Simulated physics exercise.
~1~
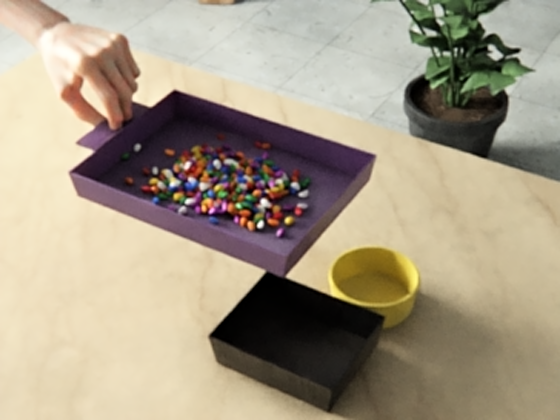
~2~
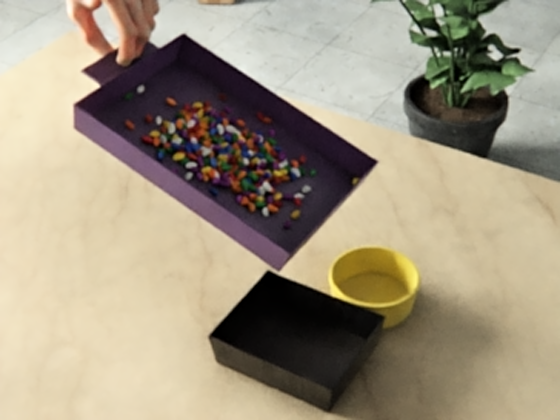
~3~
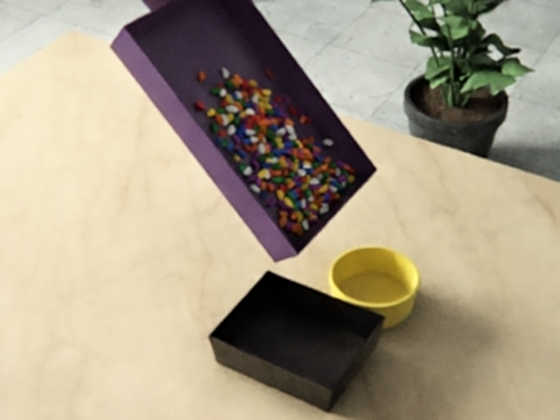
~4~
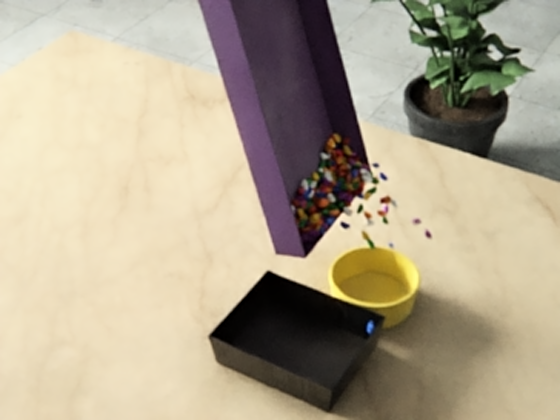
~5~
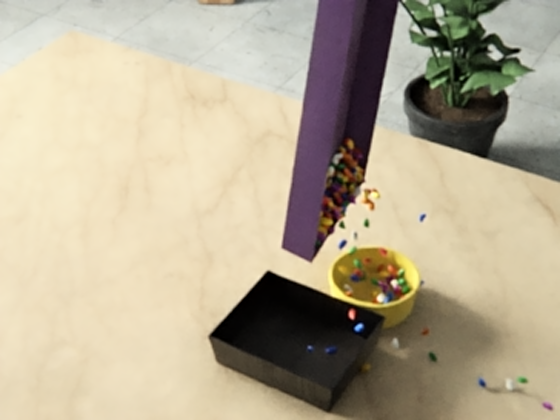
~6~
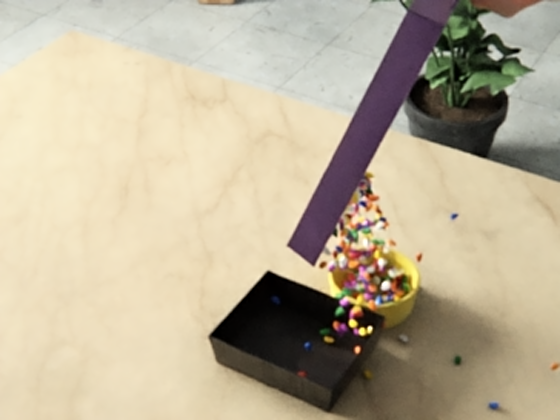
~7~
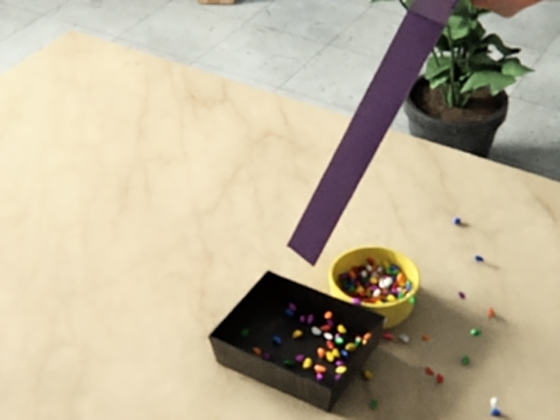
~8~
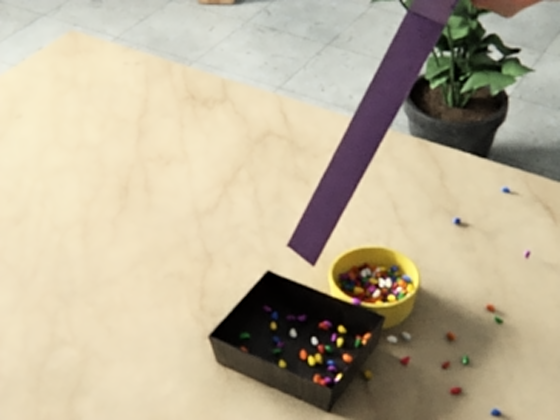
On a pale wooden table near a potted plant, a hand tipped a purple tray of colourful jelly beans steeply to the right, and they poured mostly into a yellow dish, with some landing in a black tin and a few scattering across the tabletop.
